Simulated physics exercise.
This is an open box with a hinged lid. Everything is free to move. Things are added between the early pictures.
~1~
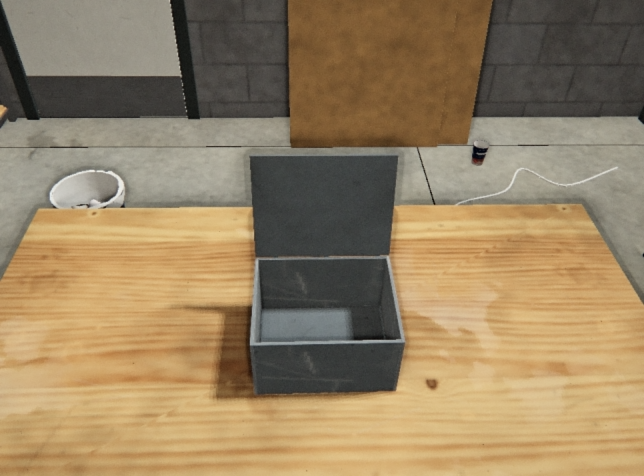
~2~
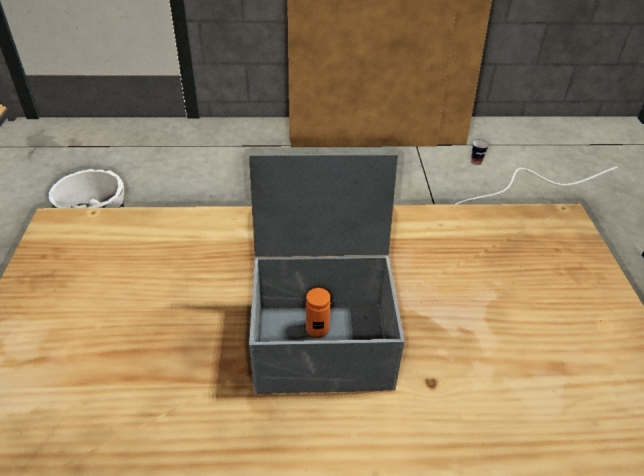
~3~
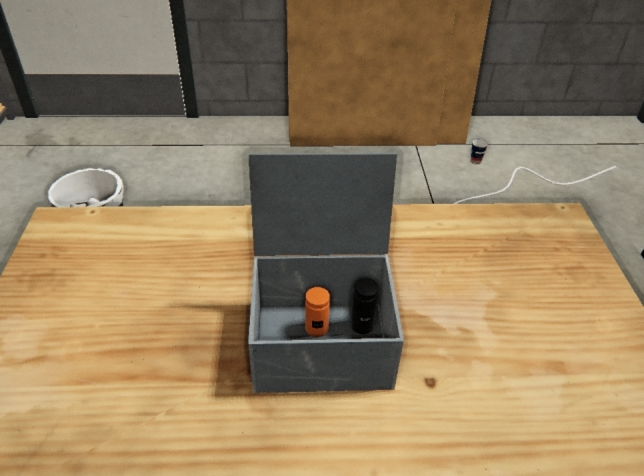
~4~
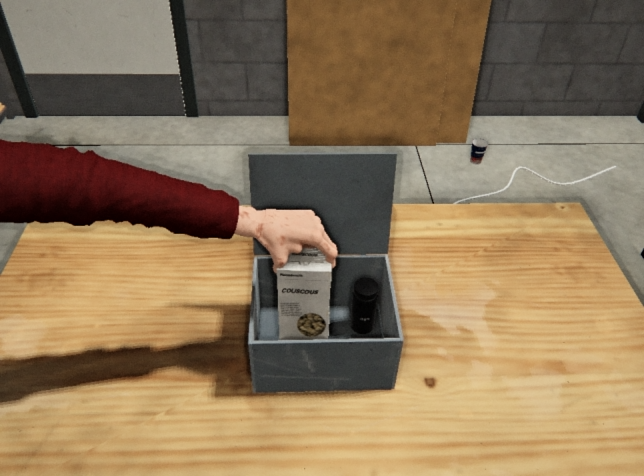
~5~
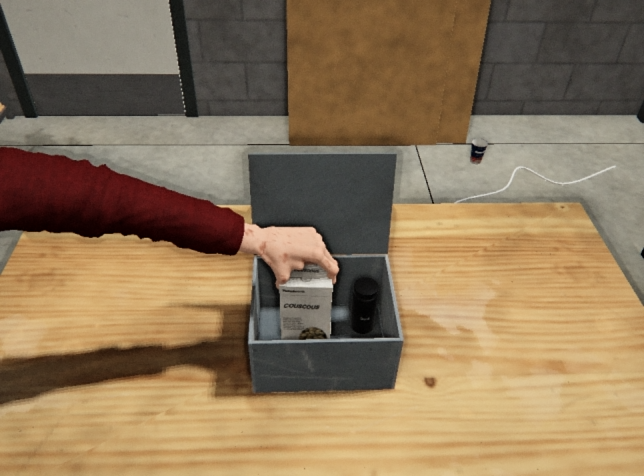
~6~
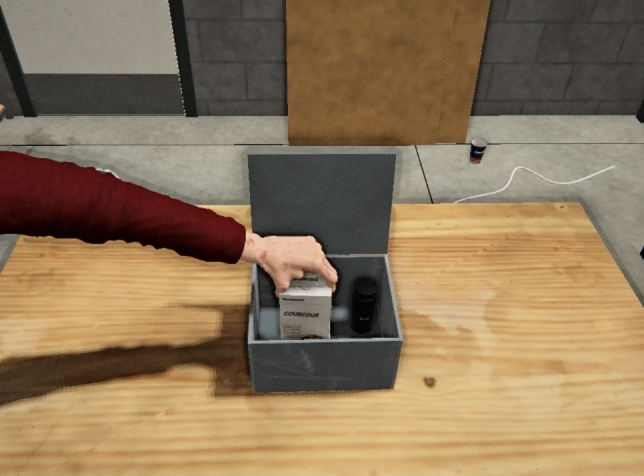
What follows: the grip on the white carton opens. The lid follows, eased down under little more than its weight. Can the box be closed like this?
It stays ajar.
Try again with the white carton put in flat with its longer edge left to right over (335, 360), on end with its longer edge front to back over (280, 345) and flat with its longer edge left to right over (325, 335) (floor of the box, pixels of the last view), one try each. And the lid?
First try: It sits on the rim; second try: It will not close; third try: It closes.
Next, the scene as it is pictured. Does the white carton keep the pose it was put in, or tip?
It keeps its pose.
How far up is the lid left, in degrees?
Some 30° above the rim.
Then, 1.00 s on from there, lid starting down.
Then, 1.40 s on from there, lid 72° above the rim.
Then, 1.70 s on from there, lid 52° above the rim.
Then, 1.90 s on from there, lid 36° above the rim.
In the end, lid 29° above the rim; all 3 unmoved. At the end, from the last picture's camera, white carton near (306, 320).
